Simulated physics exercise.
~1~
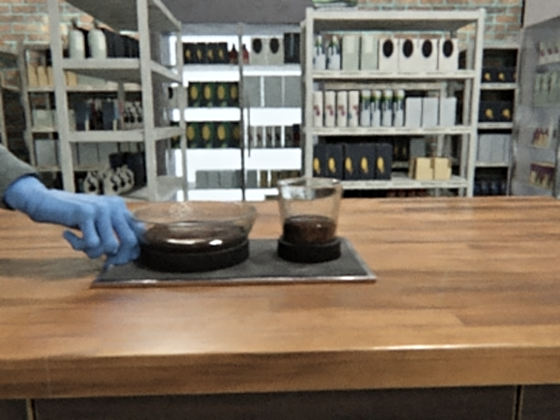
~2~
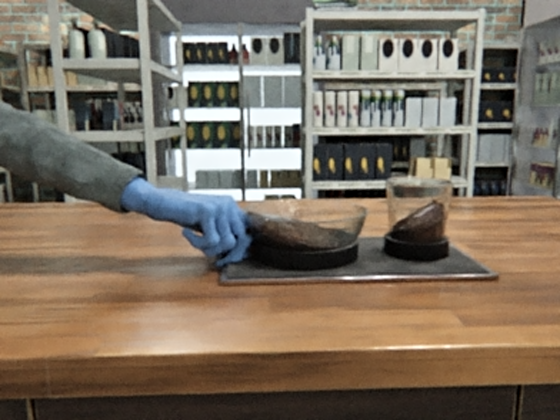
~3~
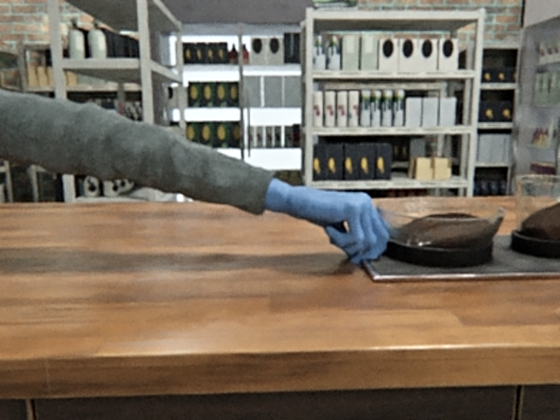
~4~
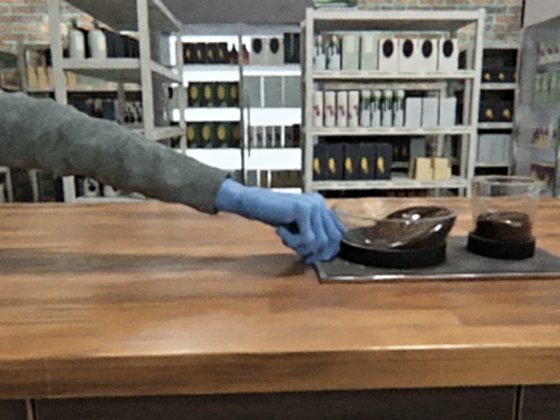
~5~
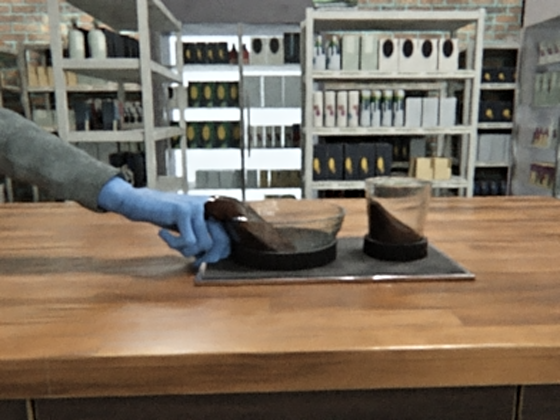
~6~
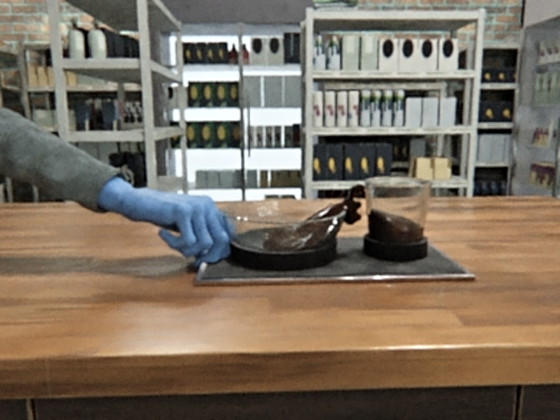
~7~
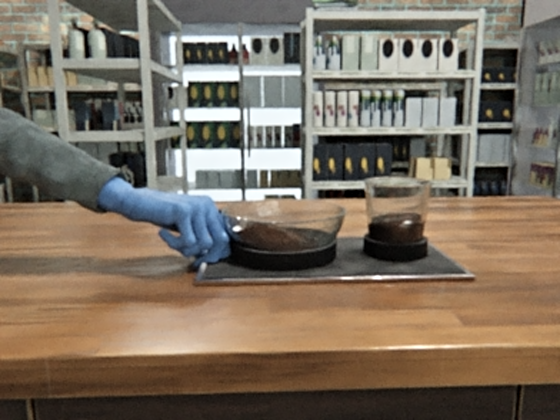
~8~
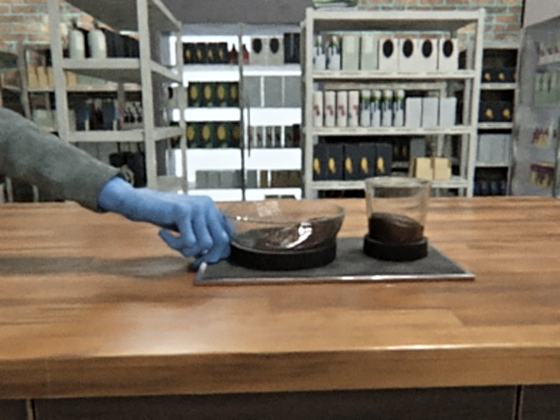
On a wooden counter in a shop, a blue-gloved hand slid a dark tray holding a glass bowl and a tumbler of coffee right, then partway back left and stopped; the coffee sloshed hard, some leaping from the bowl's right side, before calming.
